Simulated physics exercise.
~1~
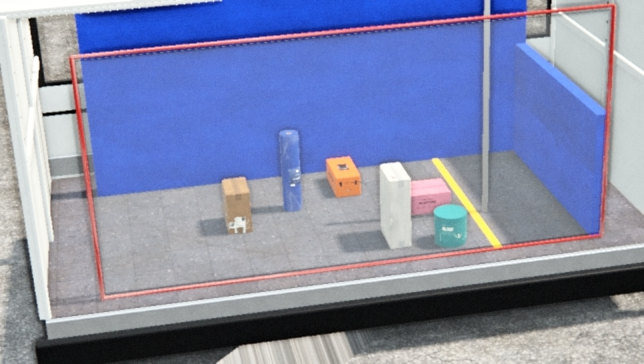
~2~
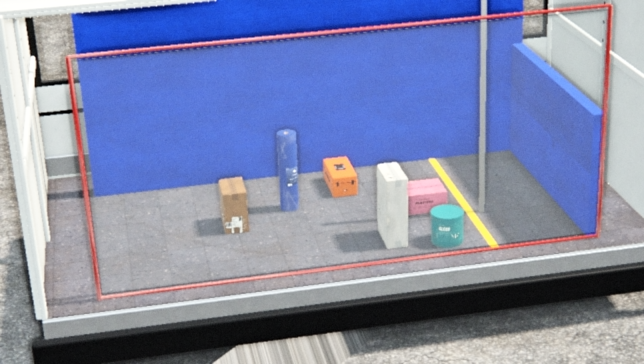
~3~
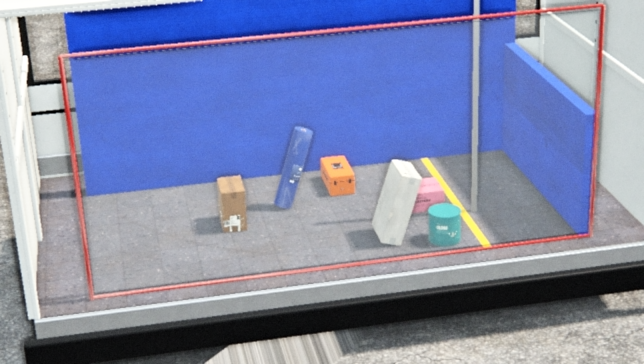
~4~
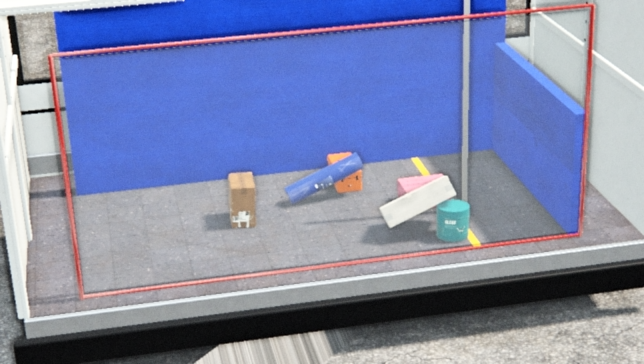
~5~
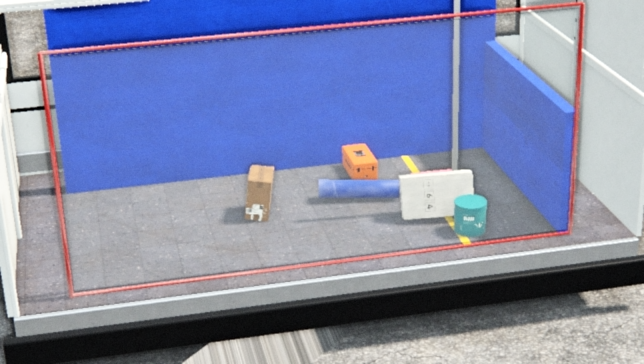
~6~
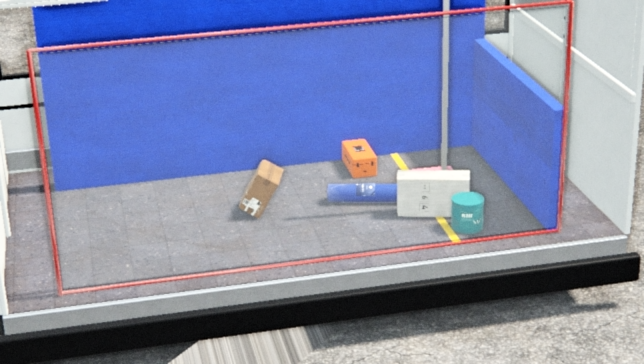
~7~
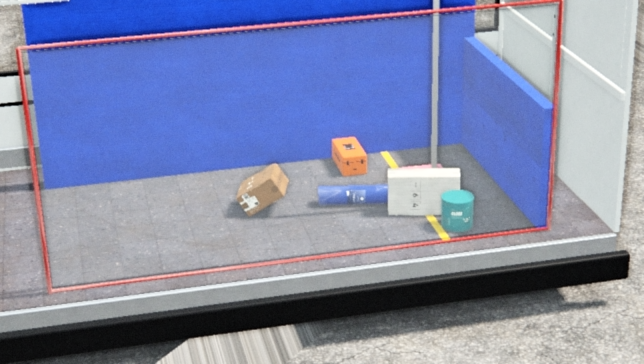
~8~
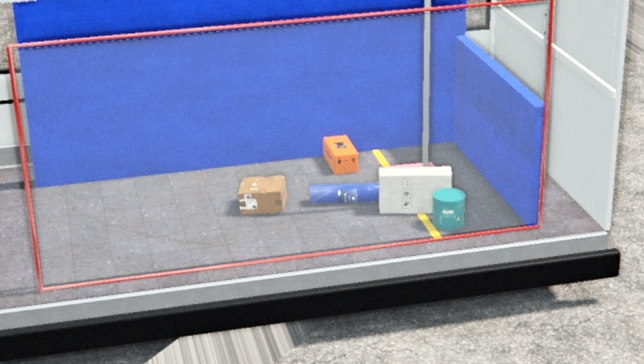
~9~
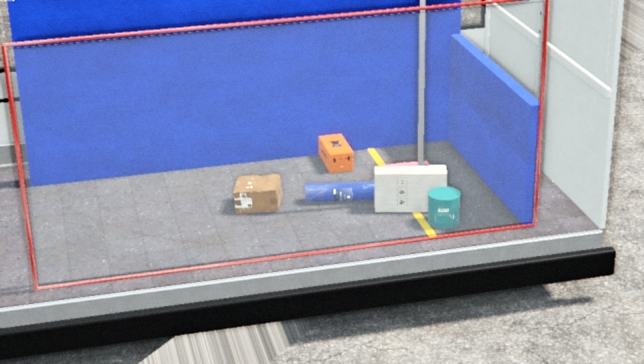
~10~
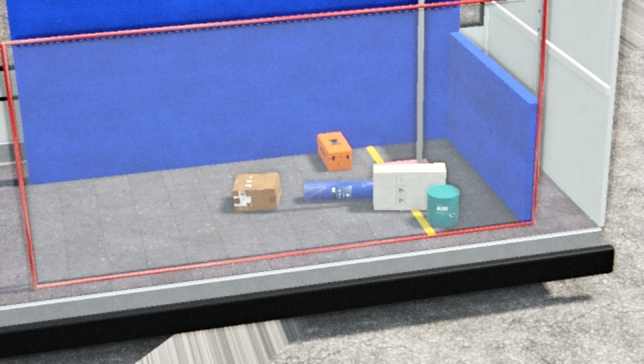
In the bay of a metro car with blue walls, a brown pack, a blue roll, an orange toolbox, a tall white block, a pink carton and a teal bucket stand near a yellow line and a pole. The blue roll and white block lean right, then topple onto their sides. The goods shift right, and the teal bucket slides upright over the line. The brown pack tips last and falls onto its side. Everything settles, with the bucket and pink carton past the line and the roll and toolbox short of it.
